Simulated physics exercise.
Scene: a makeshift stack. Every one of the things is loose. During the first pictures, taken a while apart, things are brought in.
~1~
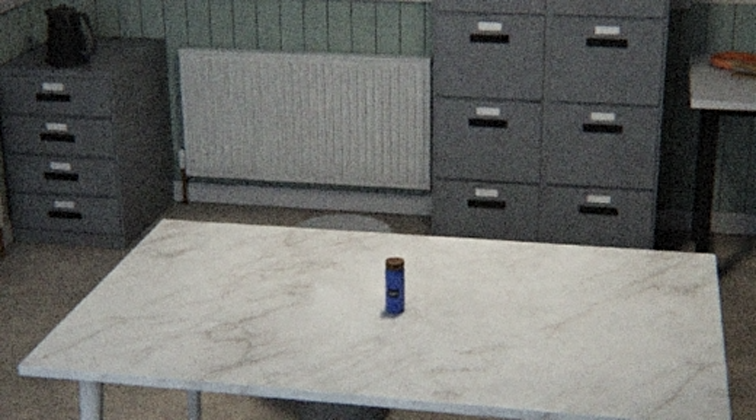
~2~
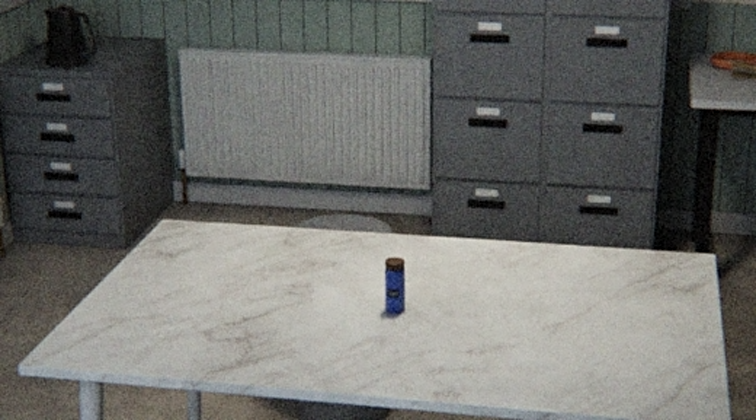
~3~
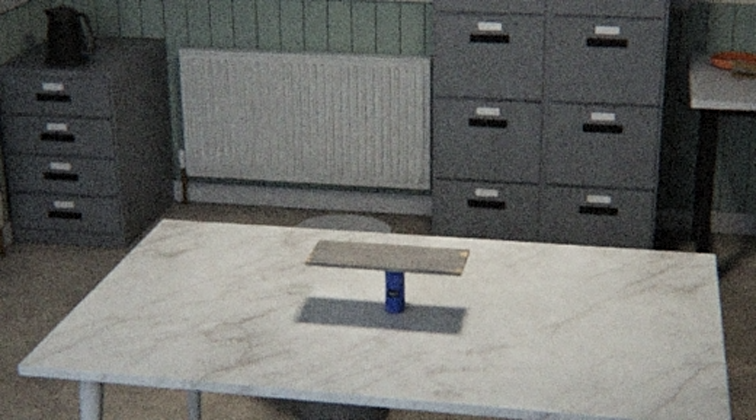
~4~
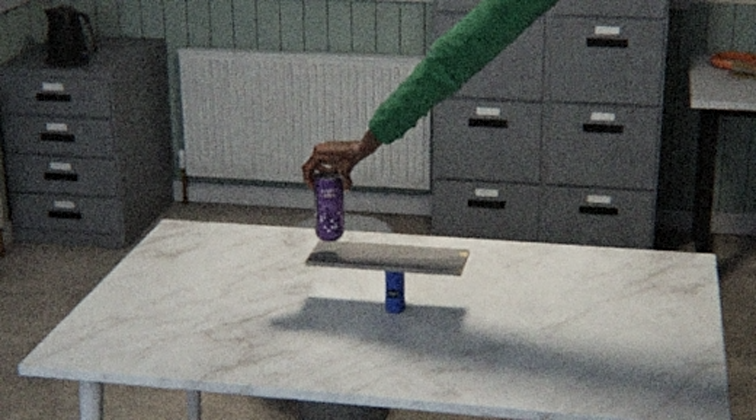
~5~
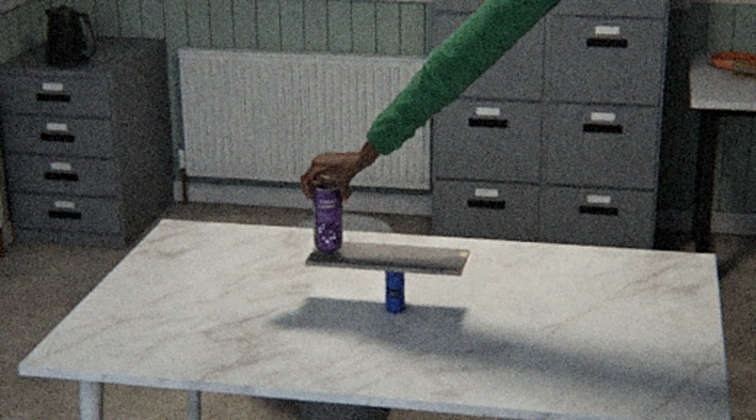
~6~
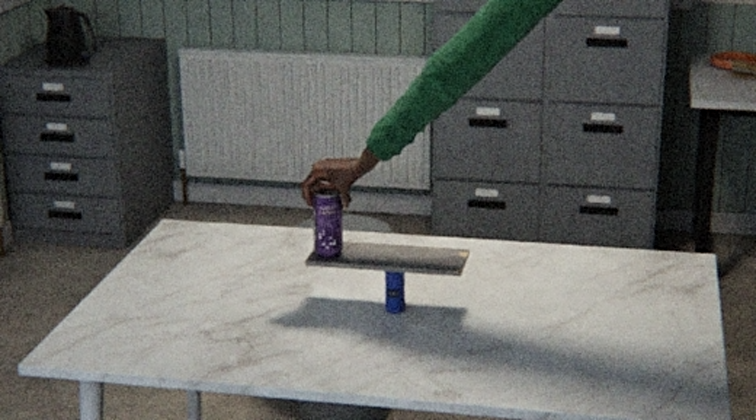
A green-sleeved arm lowering a purple can onto the left end of a grey board balanced across a small blue container.
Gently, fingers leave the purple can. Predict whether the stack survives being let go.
Prediction: It falls over.
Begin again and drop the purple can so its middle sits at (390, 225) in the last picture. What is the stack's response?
What happens next is that it remains standing.
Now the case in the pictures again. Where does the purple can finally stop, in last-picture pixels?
About (298, 291).
Then, 0.30 s later than the last frame, purple can now fallen; grey board tilted by 47°.
Then, 0.40 s later than the last frame, grey board tilted by 48°.
When it is over, fallen, purple can; lying over in the stack, grey board; blue shaker as before. End places, in pixels of the last picture, purple can near (298, 291). The stack comes apart.
